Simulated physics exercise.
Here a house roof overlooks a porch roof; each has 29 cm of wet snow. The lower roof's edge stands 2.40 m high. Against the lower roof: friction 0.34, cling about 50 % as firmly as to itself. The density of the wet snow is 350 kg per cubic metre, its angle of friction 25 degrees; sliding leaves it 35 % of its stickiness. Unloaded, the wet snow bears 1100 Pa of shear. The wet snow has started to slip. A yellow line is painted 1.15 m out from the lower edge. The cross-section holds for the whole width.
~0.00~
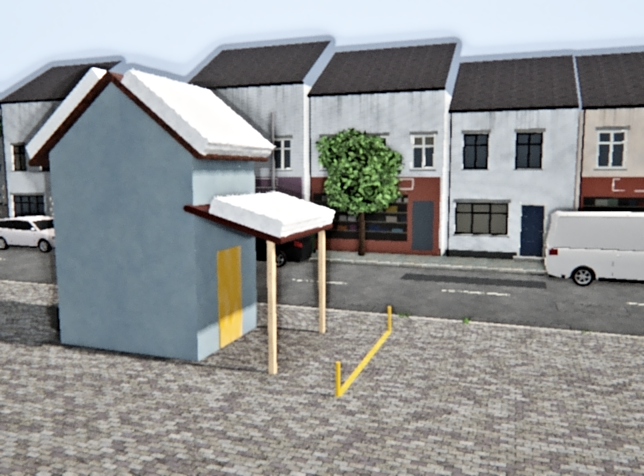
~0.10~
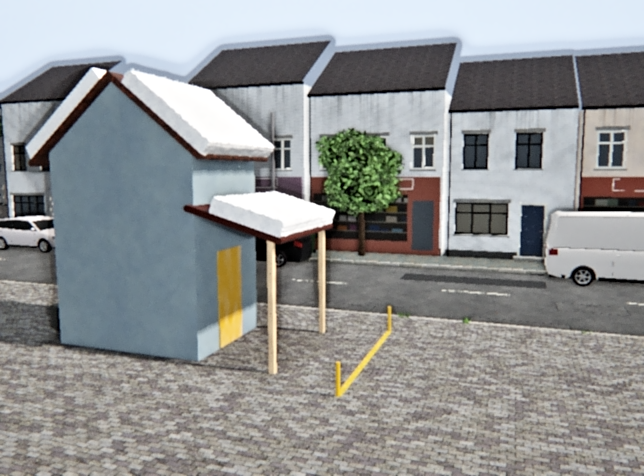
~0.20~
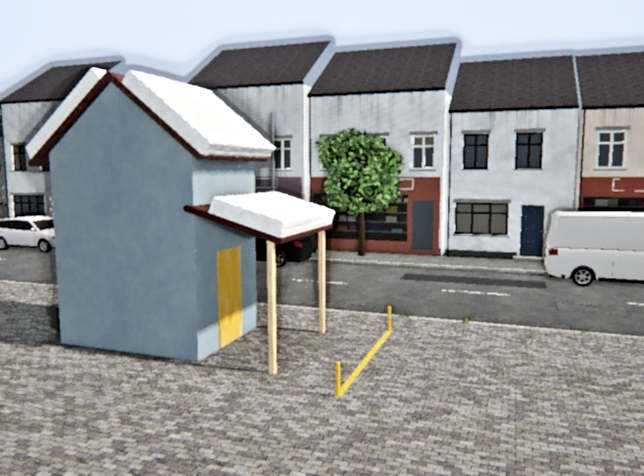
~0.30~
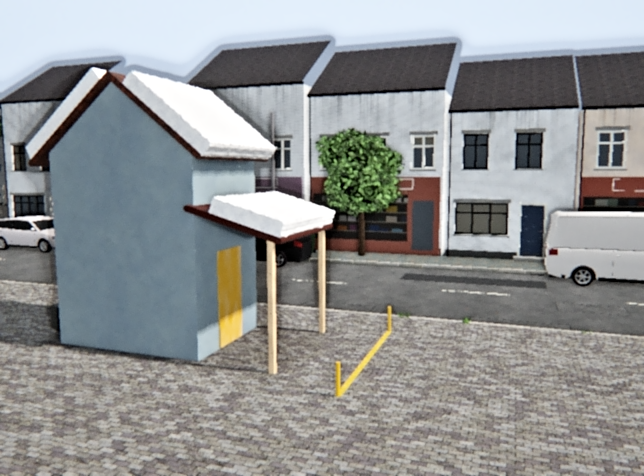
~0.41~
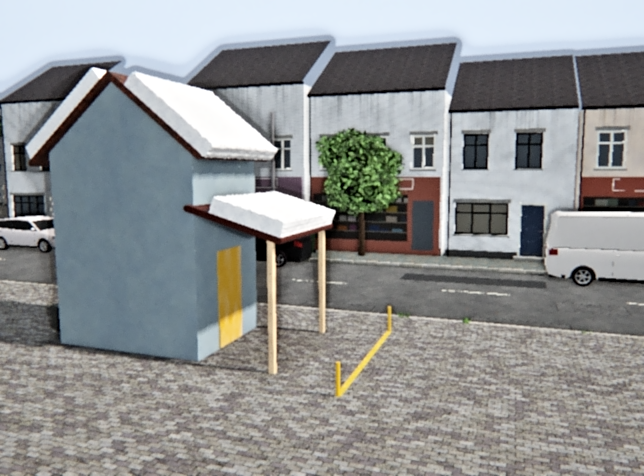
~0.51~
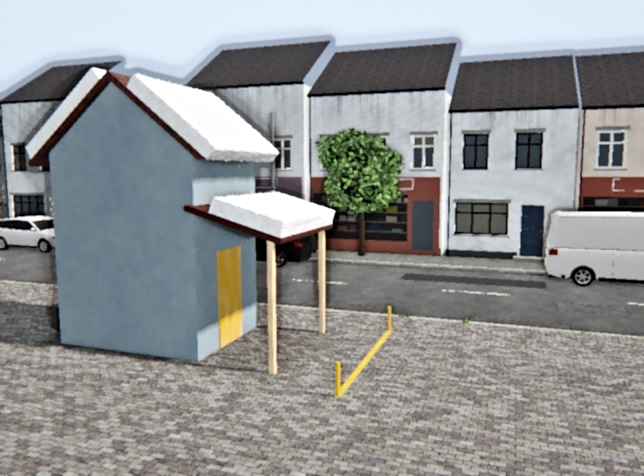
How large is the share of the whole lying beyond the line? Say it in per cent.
It comes to some 4 %.
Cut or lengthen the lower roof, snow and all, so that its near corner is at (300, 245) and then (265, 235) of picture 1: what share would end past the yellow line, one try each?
In that order: 0 %, 8 %.
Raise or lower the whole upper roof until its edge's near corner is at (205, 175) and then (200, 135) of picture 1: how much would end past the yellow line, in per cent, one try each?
In that order: 0 %, 12 %.
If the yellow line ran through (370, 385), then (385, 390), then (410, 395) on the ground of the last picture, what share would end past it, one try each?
In turn about 1 %, 0 %, 0 %.
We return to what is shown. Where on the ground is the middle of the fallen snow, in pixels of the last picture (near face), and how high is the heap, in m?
Around (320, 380); it stands about 0.3 m.
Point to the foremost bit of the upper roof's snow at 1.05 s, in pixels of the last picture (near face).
At about (236, 196).
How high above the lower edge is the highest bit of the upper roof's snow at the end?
Roughly 1.0 m.
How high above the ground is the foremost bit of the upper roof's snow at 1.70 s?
About 2.8 m.
By 1.05 s, none is below the lower edge and 0 % is past the line.
By 1.70 s, none is below the lower edge and 0 % is past the line.
By 2.35 s, none is below the lower edge and 0 % is past the line.
By 3.00 s, 9 % is below the lower edge and 0 % is past the line.
By 5.70 s, at the end, 35 % is below the lower edge and 4 % is past the line.
